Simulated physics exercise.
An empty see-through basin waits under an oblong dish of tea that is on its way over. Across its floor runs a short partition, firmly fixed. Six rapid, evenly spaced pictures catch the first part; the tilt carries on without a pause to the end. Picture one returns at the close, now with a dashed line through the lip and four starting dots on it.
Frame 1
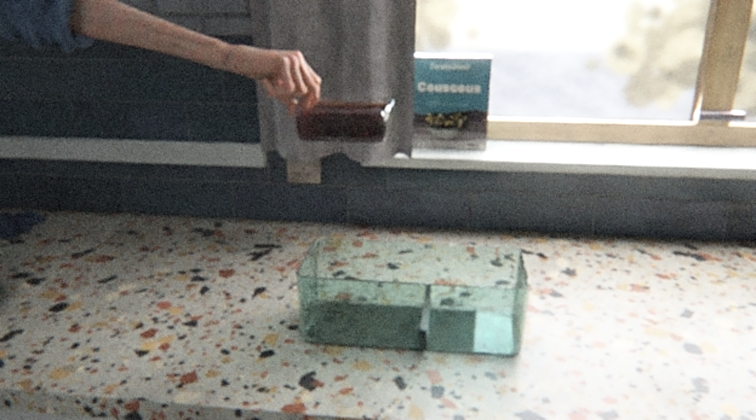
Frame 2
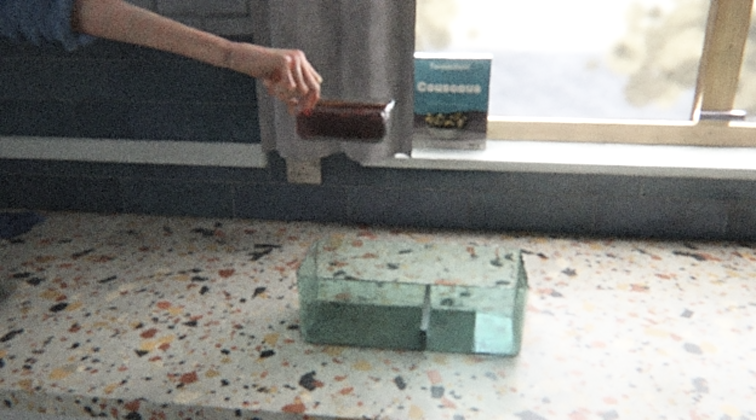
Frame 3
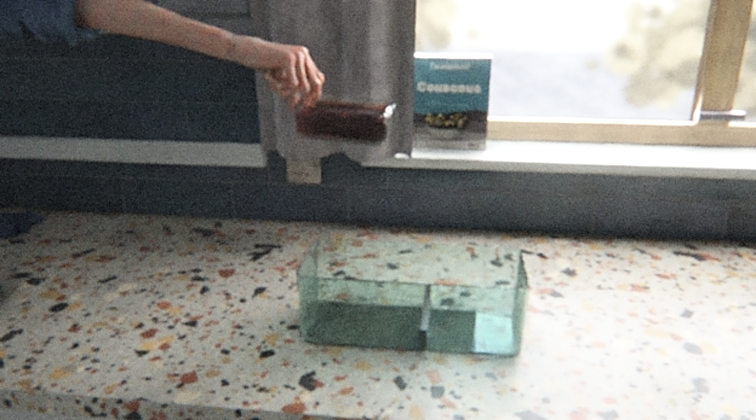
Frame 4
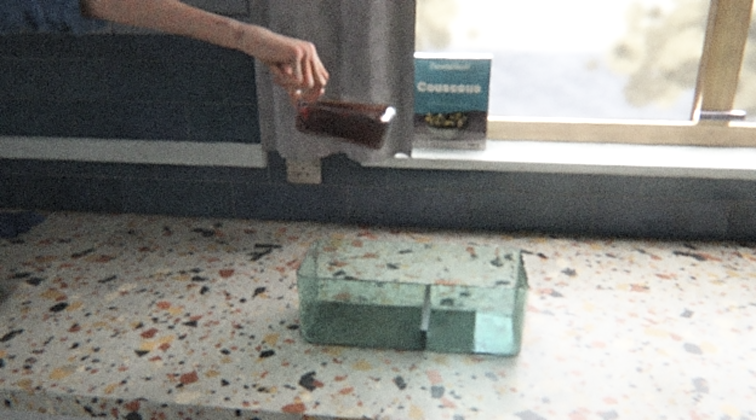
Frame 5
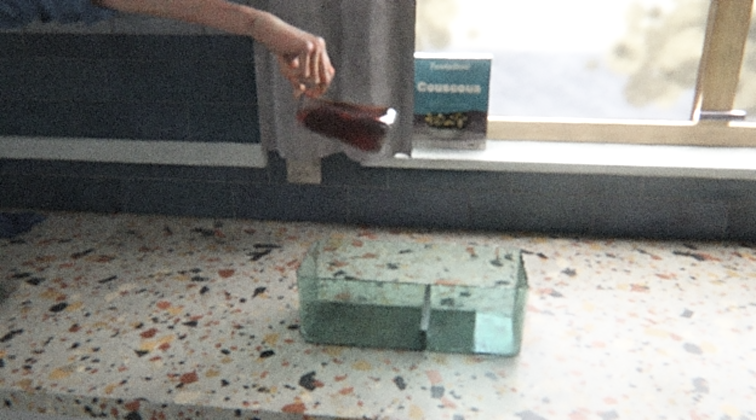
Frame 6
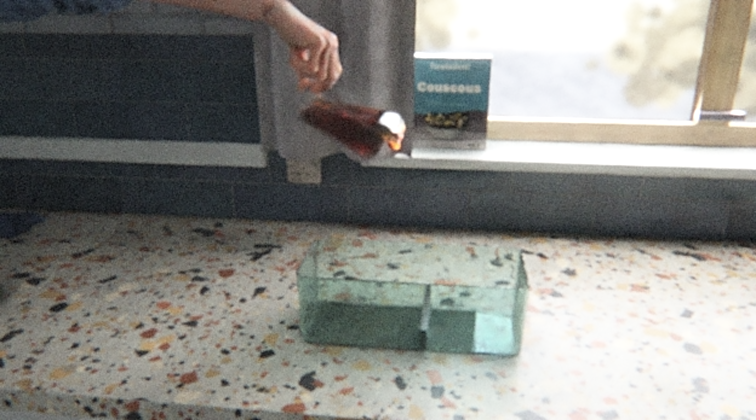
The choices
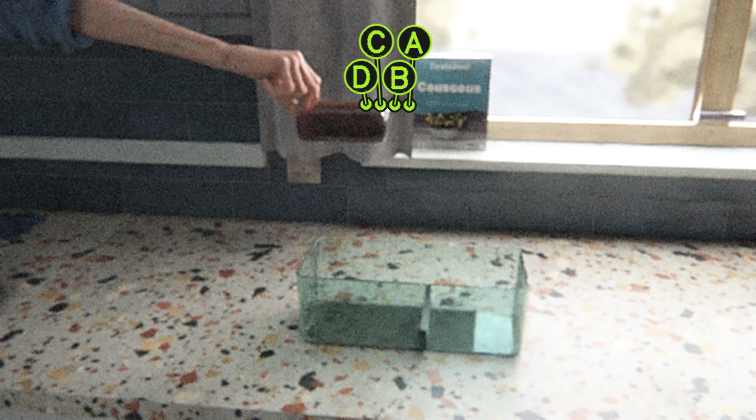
The clip opens with a hand holding an oblong dish of dark reddish-brown liquid nearly level above an empty, see-through greenish basin with a short partition, on a speckled counter. After a brief stillness, the hand tilts the dish down to the right, gradually steepening it, and liquid slips over its lip.
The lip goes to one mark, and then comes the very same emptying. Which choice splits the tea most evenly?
It is D.
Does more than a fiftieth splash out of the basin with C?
Yes.
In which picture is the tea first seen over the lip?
Picture 5.
On the marked copy, A at (409, 105); B at (394, 104); C at (380, 104); D at (366, 104).
Choosing A, about 19 % ends left of the wall and 73 % right of it; 8 % is lost outside.
Choosing B, about 24 % ends left of the wall and 69 % right of it; 8 % is lost outside.
Choosing C, about 31 % ends left of the wall and 62 % right of it; 7 % is lost outside.
Choosing D, about 49 % ends left of the wall and 46 % right of it; 5 % is lost outside.
